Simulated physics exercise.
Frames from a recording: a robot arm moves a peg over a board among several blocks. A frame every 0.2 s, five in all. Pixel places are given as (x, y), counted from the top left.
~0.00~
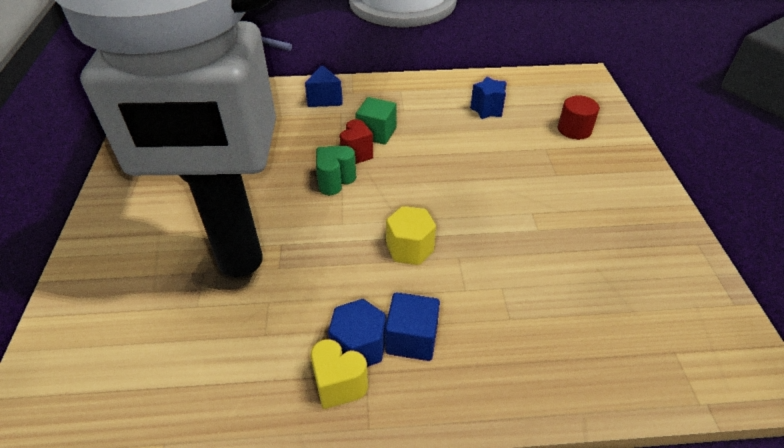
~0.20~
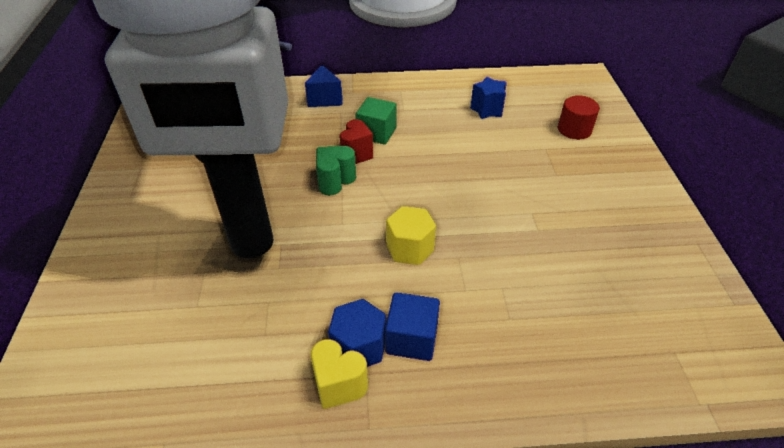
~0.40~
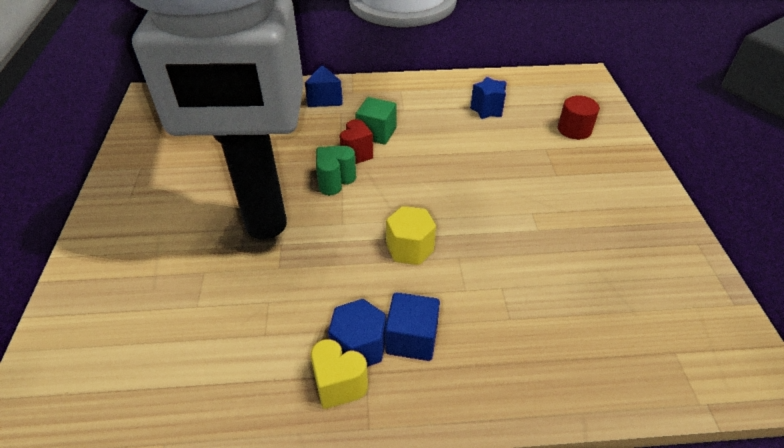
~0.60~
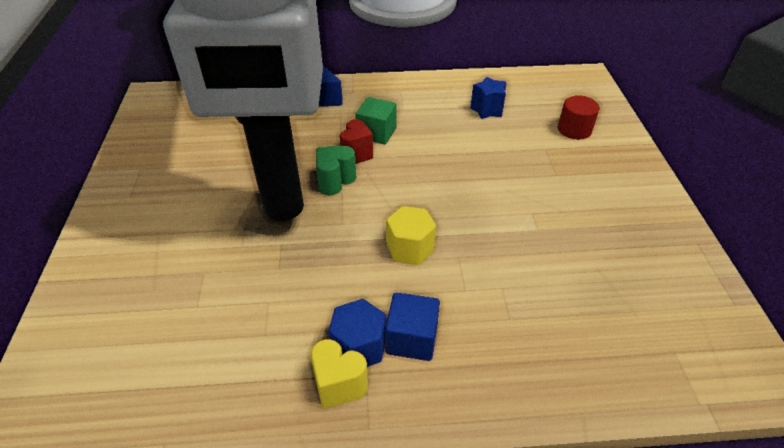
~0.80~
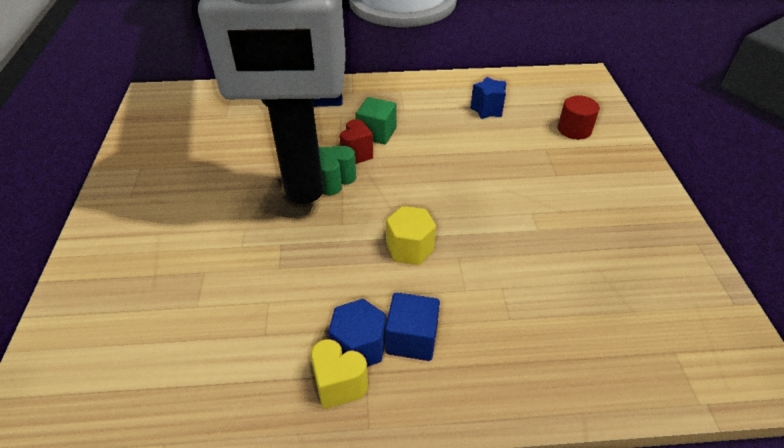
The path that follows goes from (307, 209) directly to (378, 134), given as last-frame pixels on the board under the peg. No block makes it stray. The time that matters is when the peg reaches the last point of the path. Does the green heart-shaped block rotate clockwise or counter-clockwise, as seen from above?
Looking down on the board, it turns clockwise.
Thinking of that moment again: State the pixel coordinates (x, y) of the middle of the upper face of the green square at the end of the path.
Most likely (390, 89).
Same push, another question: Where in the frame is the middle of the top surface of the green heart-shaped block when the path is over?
Somewhere near (407, 116).
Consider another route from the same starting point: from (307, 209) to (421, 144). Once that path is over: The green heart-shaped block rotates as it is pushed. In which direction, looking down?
Turns anticlockwise.
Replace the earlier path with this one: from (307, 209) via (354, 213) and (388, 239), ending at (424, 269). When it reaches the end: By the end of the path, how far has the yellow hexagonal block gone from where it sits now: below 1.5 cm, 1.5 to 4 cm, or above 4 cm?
Over 4 cm.
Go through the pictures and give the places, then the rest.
The first frame shows peg's lower end at (241, 261); blue triangular piece at (323, 75); green heart-shaped block at (332, 155); red heart-shaped block at (355, 129); green square at (376, 107).
The second frame shows peg at (252, 243); blocks still.
The third frame shows peg at (266, 225); blocks still.
The fourth frame shows peg at (284, 208); blocks still.
The fifth frame shows peg at (304, 191); blue triangular piece hidden; green heart-shaped block at (332, 155); red heart-shaped block at (355, 129); green square at (376, 107).
The first path, step by step. One third of the way, peg at (332, 164); green heart-shaped block at (360, 136), turned 15° clockwise; red heart-shaped block at (369, 116), turned 35° anticlockwise; green square at (380, 100).
Two thirds of the way, peg at (357, 139); green heart-shaped block at (393, 124), turned 70° clockwise; red heart-shaped block at (403, 106), turned 90° anticlockwise; green square at (388, 91), turned 35° anticlockwise.
At the end, peg at (377, 117); blue triangular piece still; green heart-shaped block at (407, 116), turned 150° clockwise; red heart-shaped block at (422, 100), turned 85° anticlockwise; green square at (390, 89), turned 35° anticlockwise.
